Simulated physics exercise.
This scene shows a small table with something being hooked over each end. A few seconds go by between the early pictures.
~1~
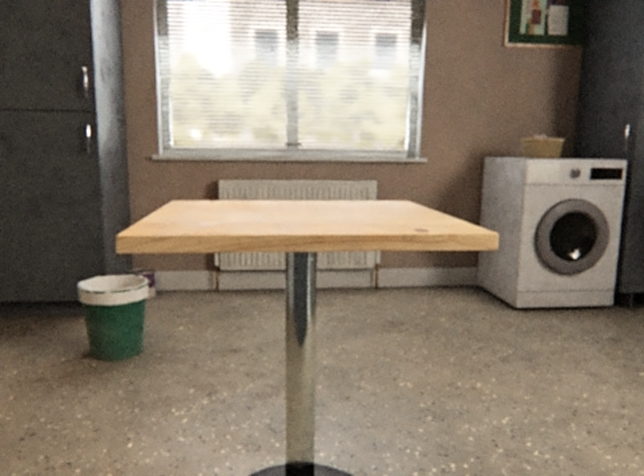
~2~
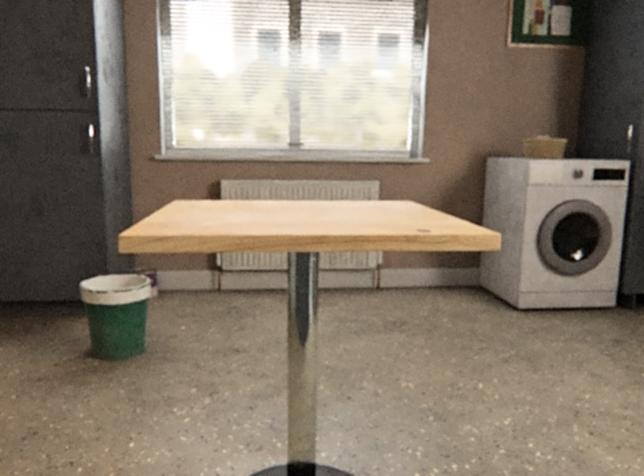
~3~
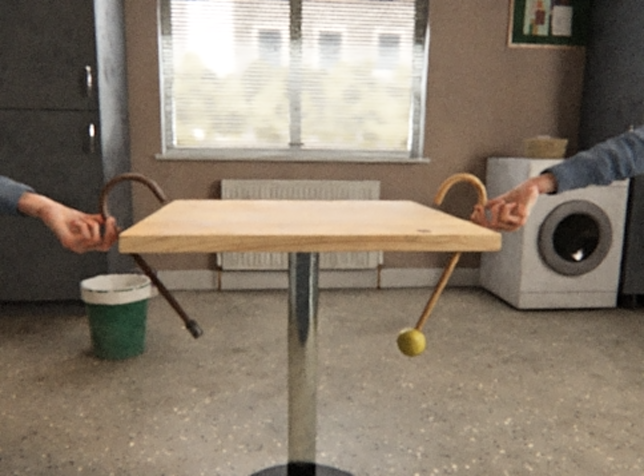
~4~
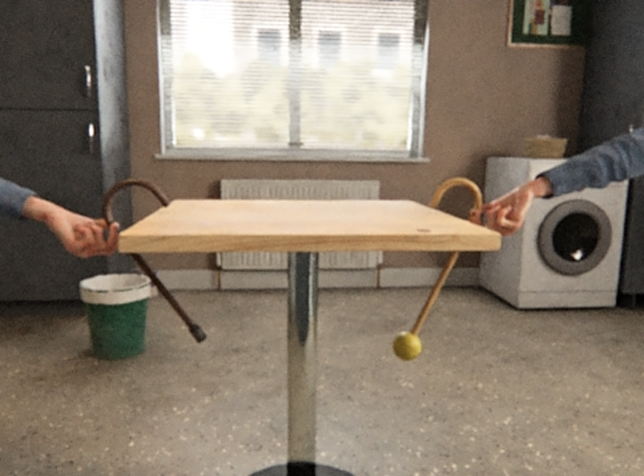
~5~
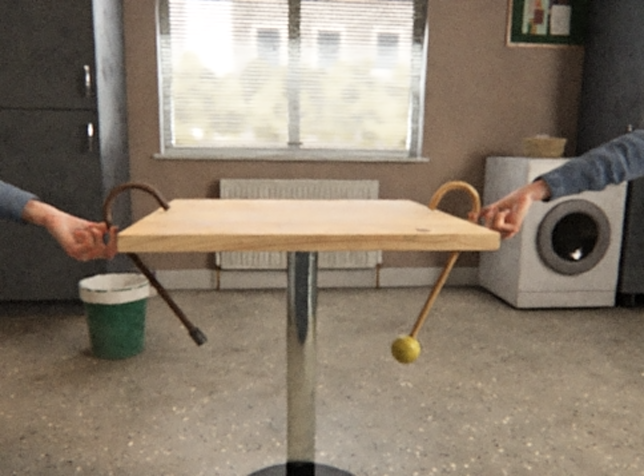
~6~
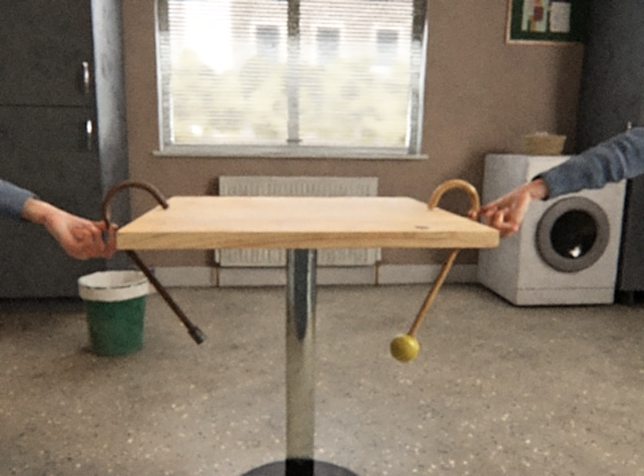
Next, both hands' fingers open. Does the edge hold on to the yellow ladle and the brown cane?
The yellow ladle stays put, the brown cane stays put.
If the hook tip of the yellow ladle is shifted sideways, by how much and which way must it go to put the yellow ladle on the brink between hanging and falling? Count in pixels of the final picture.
Shift it right by 16 pixels.
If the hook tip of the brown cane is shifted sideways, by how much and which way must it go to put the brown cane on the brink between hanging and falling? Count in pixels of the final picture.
A shift of 16 pixels, going left.
Then, 0.32 s past the last view, yellow ladle at rest near (428, 271); brown cane at rest near (169, 259).
Finally, the yellow ladle remains in place, near (427, 271); the brown cane remains in place, near (170, 259).
